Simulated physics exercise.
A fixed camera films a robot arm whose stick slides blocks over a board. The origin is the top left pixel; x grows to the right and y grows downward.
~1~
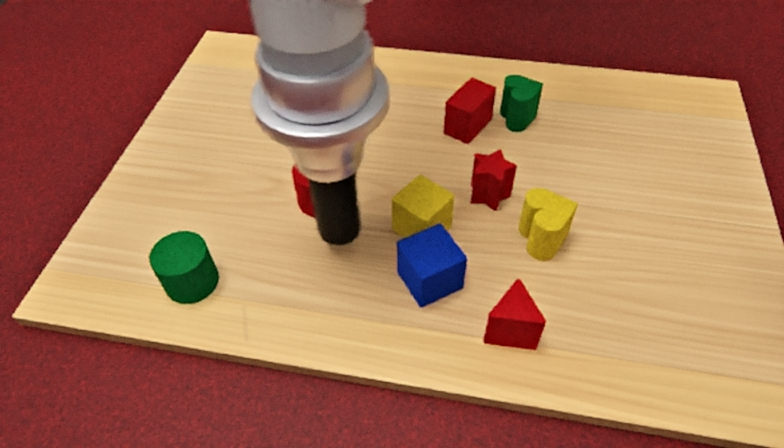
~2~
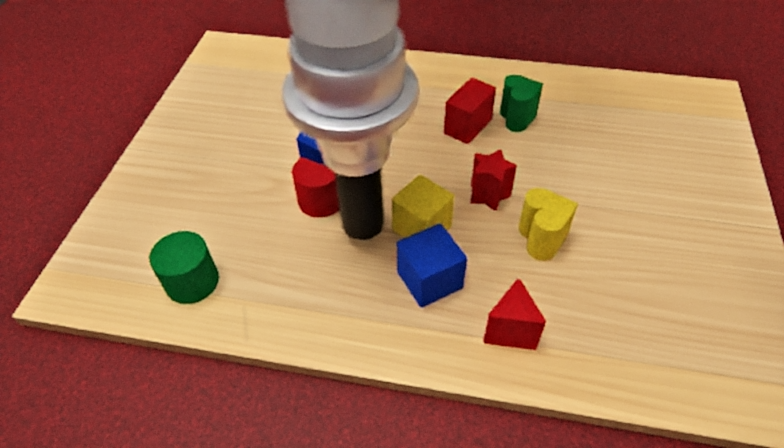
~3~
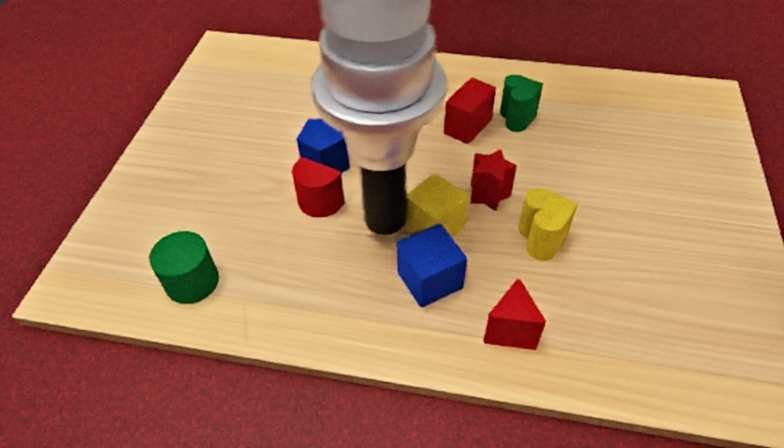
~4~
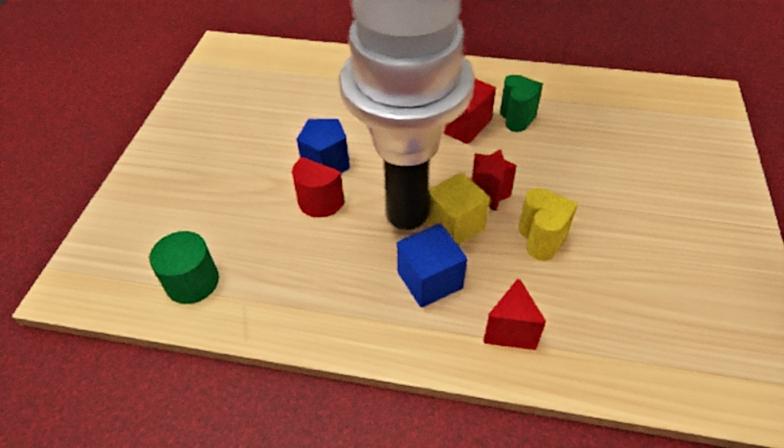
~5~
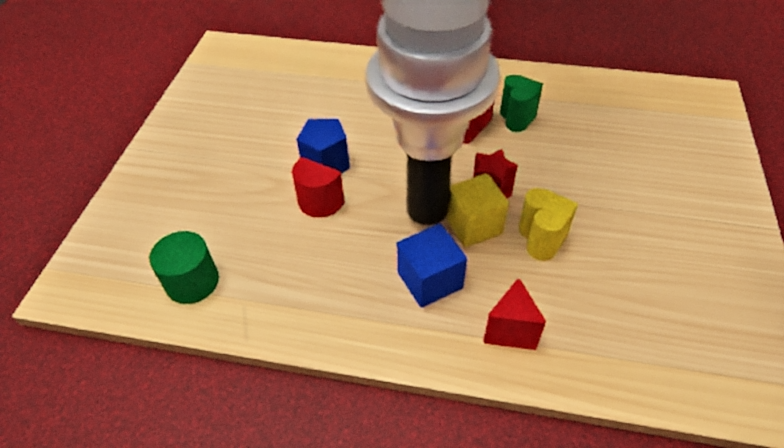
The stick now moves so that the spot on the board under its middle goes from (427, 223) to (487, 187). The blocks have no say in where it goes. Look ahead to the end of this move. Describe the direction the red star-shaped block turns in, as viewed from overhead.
Looking from above, the answer is counterclockwise.
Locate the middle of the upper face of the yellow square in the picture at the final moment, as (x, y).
It will end up at (513, 186).
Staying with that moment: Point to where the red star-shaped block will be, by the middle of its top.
I think it will end close to (524, 148).
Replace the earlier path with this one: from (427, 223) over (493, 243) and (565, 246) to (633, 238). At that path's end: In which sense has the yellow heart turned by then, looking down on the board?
The turn is clockwise.
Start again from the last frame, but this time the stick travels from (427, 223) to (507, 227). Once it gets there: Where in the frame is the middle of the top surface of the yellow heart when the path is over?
Somewhere near (605, 219).
On the path given first. Halfway along, stick (459, 191); yellow square (500, 191), turned 50° clockwise; red star-shaped block (500, 159).
At the end, stick (489, 174); blue square not moved; yellow square (513, 186), turned 80° clockwise; red star-shaped block (524, 148), turned 25° anticlockwise; yellow heart (559, 212).
